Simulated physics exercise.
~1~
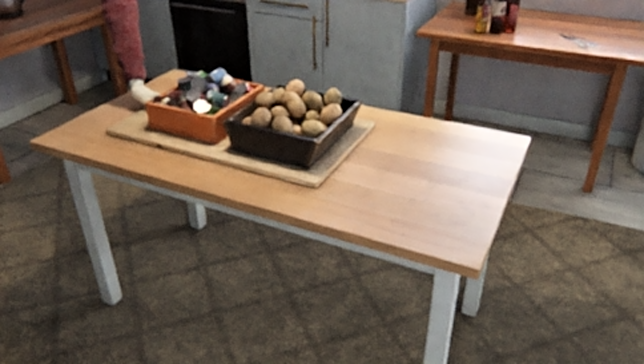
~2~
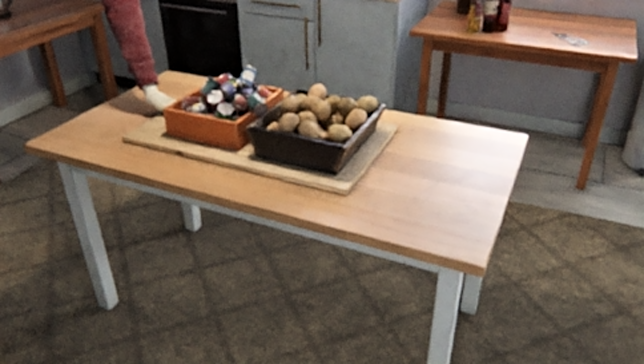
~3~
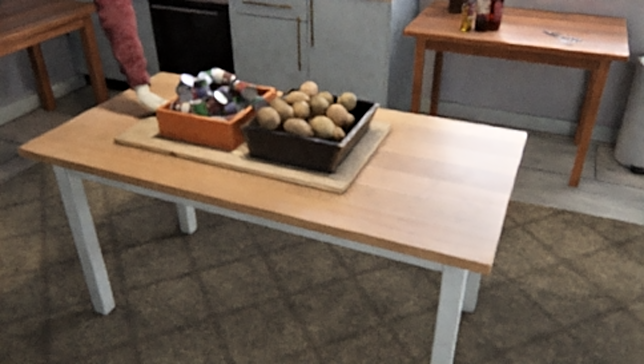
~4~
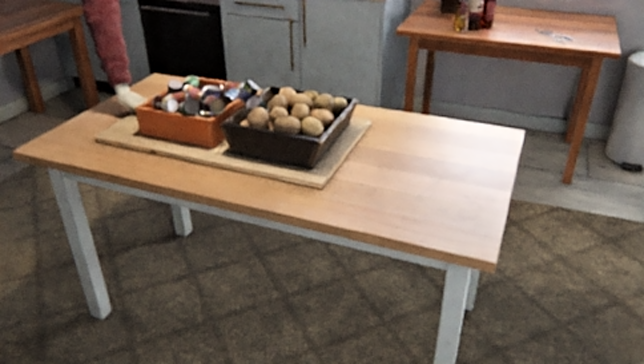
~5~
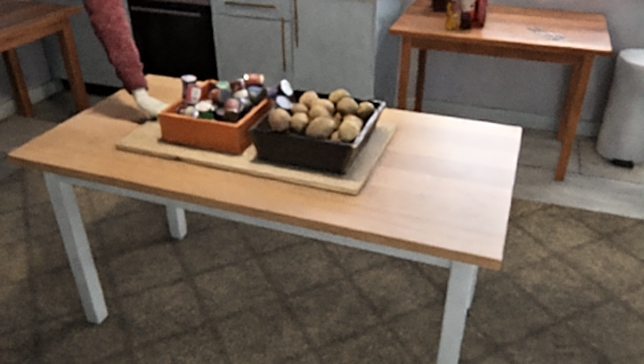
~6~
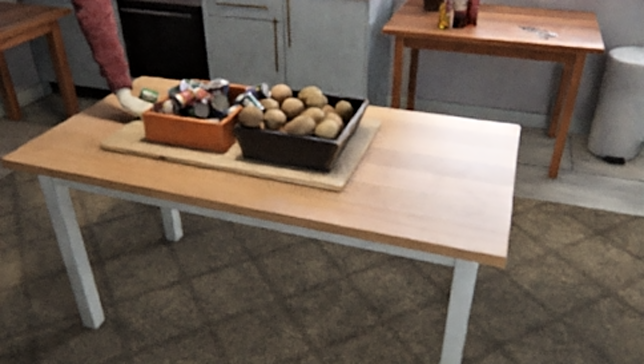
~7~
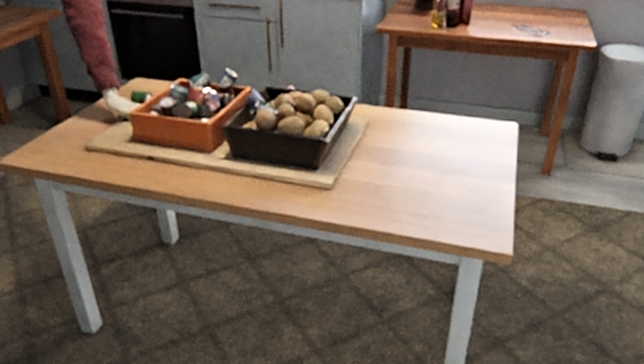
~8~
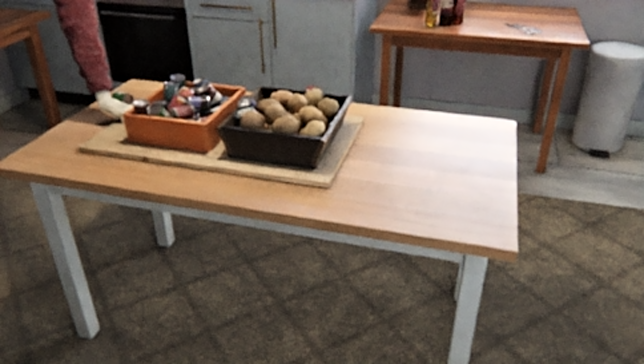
A hand slides a board with crates of potatoes and tins back and forth.
